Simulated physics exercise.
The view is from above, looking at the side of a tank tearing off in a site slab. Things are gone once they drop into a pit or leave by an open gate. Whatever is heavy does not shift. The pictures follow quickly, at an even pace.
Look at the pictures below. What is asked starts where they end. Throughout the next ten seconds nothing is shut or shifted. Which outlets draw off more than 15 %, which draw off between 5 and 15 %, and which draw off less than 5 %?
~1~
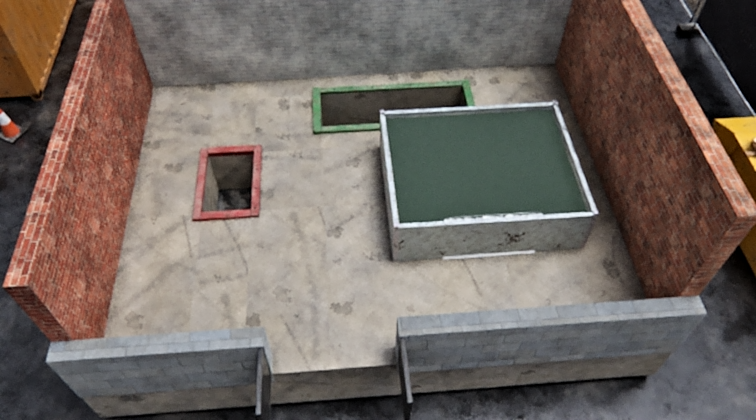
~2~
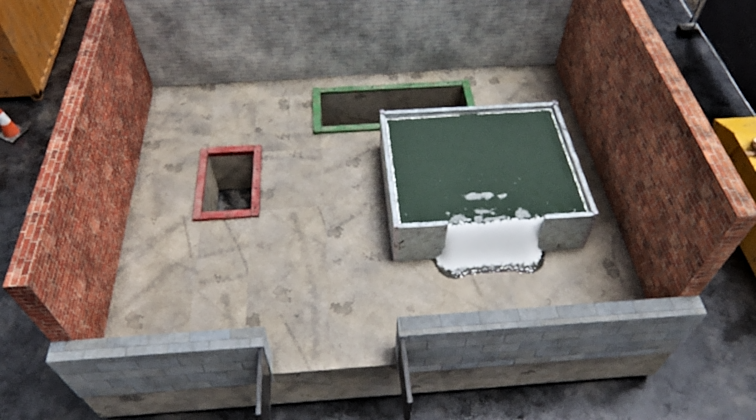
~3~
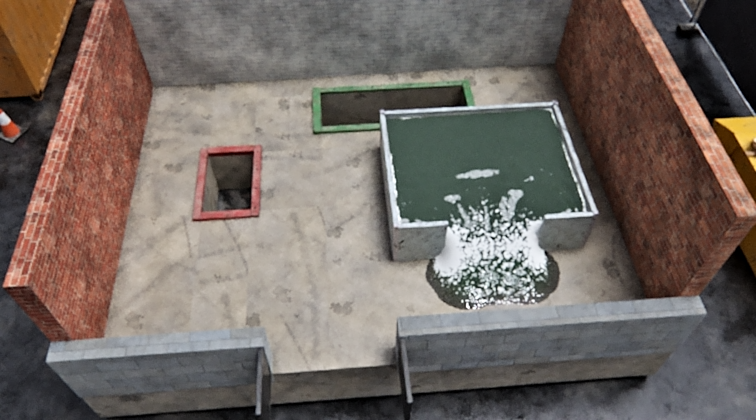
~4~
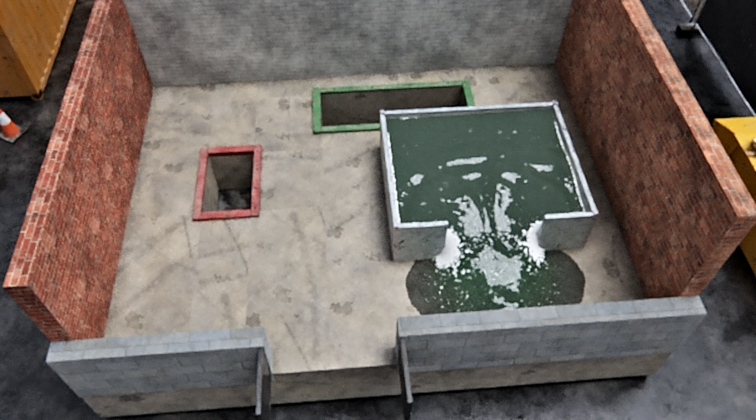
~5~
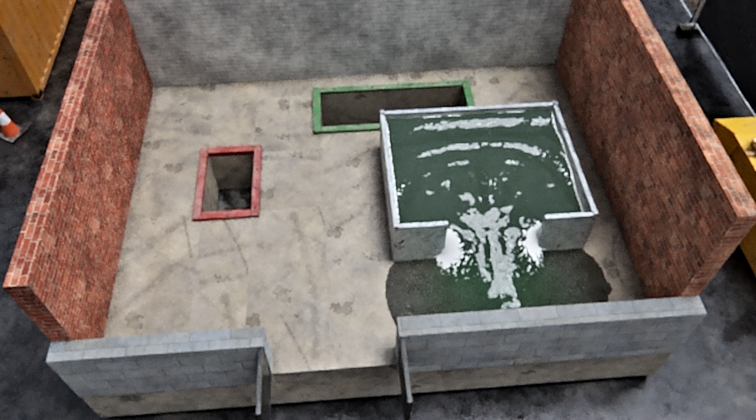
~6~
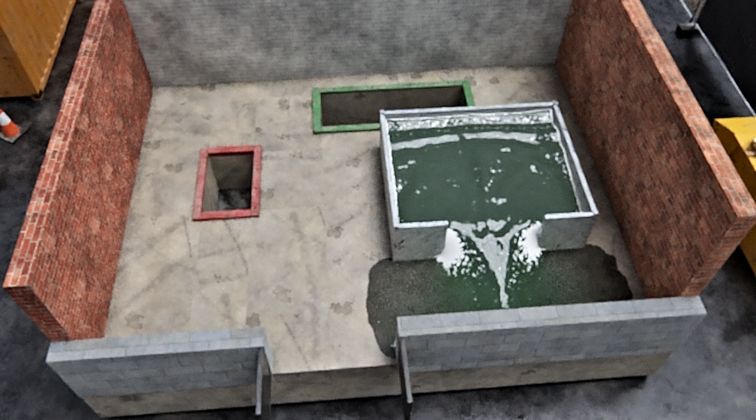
The gate ends up with a moderate portion - five to fifteen per cent. The red pit ends up with a moderate portion - five to fifteen per cent. The green pit ends up with a moderate portion - five to fifteen per cent.
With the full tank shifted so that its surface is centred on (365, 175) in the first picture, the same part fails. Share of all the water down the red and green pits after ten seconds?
Tally in per cent - red pit 0; green pit 4.
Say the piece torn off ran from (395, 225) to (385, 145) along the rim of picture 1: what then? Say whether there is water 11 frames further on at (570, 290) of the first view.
Short answer - puddle-free.
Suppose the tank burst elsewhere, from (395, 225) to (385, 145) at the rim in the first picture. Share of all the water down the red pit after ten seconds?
Approximate share, red: 30 in a hundred.
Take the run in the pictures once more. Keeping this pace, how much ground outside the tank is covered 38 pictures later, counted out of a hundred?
My estimate is near 85 per cent.
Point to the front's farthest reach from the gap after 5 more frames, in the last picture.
By then the tip should be at about (264, 356).
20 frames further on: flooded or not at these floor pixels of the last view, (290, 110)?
Result recorded: Unreached.
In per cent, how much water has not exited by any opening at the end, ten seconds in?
About 74 %.
A moment on, water covers 20 % of the floor; the gate 0 %, the red pit 0 %, the green pit 0 %.
Next, water covers 40 % of the floor; the gate 2 %, the red pit 0 %, the green pit 0 %.
Then, water covers 60 % of the floor; the gate 3 %, the red pit 1 %, the green pit 0 %.
Later, water covers 85 % of the floor; the gate 6 %, the red pit 2 %, the green pit 4 %.
In the end, water covers 95 % of the floor; the gate 8 %, the red pit 7 %, the green pit 10 %.
